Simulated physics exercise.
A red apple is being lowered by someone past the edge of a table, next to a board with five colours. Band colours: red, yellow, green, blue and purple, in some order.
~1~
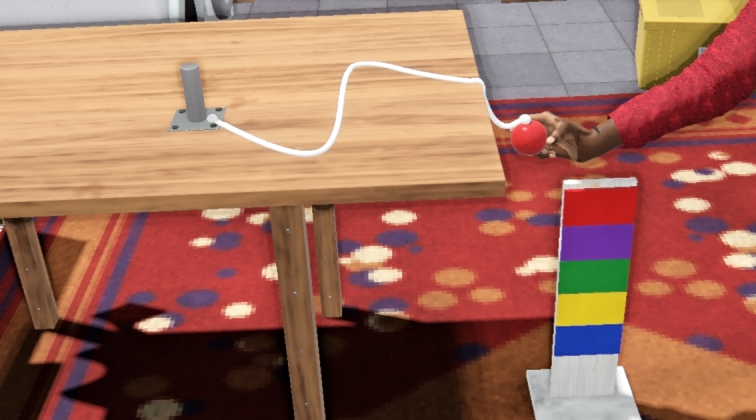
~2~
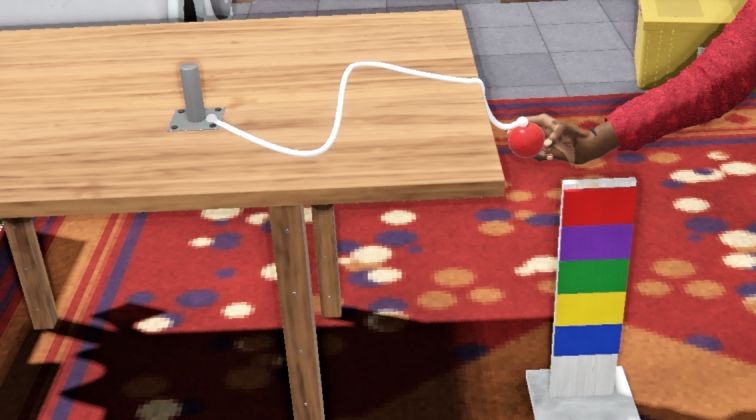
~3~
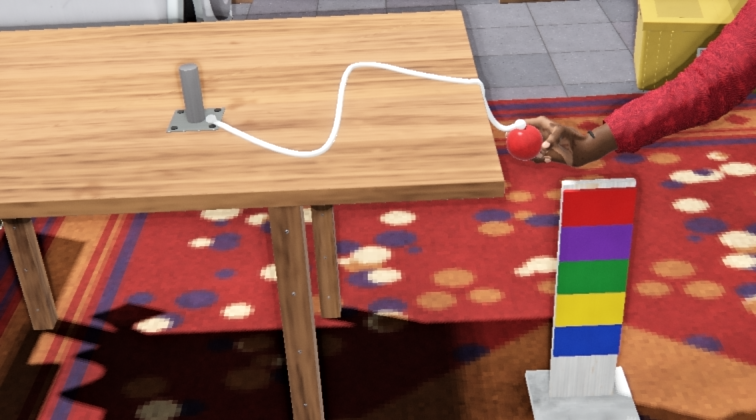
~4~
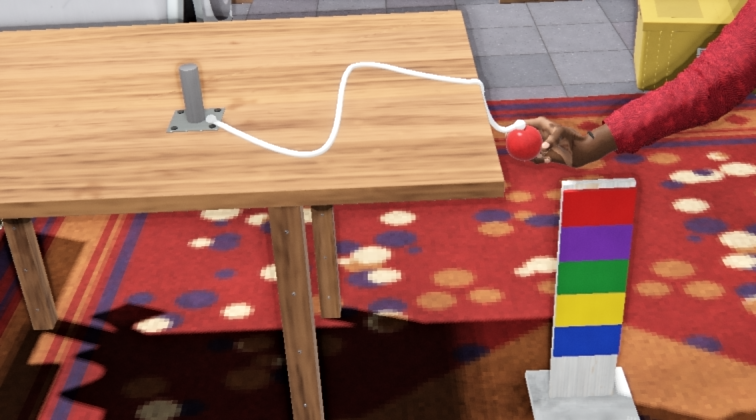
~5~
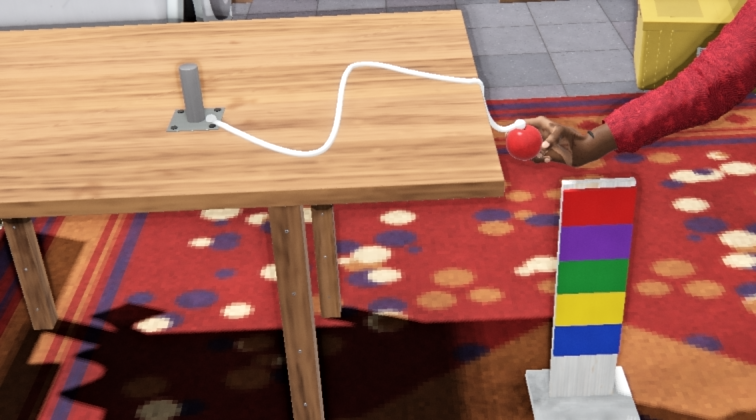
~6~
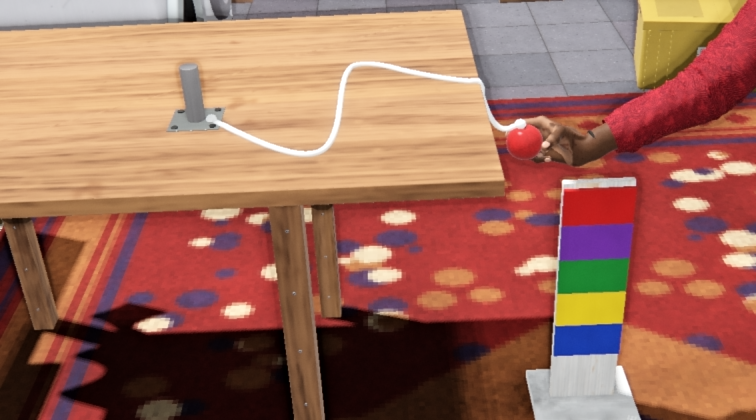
The clip shows a hand in a red sleeve holding a red ball on a white cord, which runs across a wooden table to a metal post, beside a colour-banded upright; the hand shifts very slightly, then stays nearly still.
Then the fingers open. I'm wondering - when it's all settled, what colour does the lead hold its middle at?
It's at blue.
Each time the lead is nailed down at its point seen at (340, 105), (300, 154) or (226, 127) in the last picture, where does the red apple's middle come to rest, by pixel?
About (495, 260), (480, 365) and (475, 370).
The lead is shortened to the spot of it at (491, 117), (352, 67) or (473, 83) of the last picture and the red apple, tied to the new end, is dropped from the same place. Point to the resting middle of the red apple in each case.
First try near (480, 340), second near (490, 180), third near (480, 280).
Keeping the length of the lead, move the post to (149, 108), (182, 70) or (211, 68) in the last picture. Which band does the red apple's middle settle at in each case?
The first case gives yellow, the second yellow and the third blue.
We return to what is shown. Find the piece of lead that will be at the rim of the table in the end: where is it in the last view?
The one at (341, 96).
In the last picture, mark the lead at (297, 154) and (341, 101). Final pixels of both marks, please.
First: (337, 114). Second: (474, 109).
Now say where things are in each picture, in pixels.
Red apple (529, 138); red (600, 208); purple (597, 244); green (594, 278); yellow (591, 310); blue (589, 341), in the first picture.
Red apple (526, 140); lead through (243, 135) (328, 146) (341, 101) (364, 64) (451, 80), in the second picture.
Red apple (524, 142), in the third picture.
Red apple (524, 143); lead through (242, 135) (327, 147) (340, 102) (364, 65) (450, 80), in the fourth picture.
Red apple (524, 142), in the fifth picture.
Red apple (525, 142); lead through (242, 135) (327, 146) (341, 102) (364, 64) (451, 80), in the sixth picture.
Soon after, apple near (508, 343); level with blue.
After that, apple near (457, 393); level with blue.
And then, apple near (501, 357); level with blue.
In the end, apple near (475, 381); level with blue. The blue one.
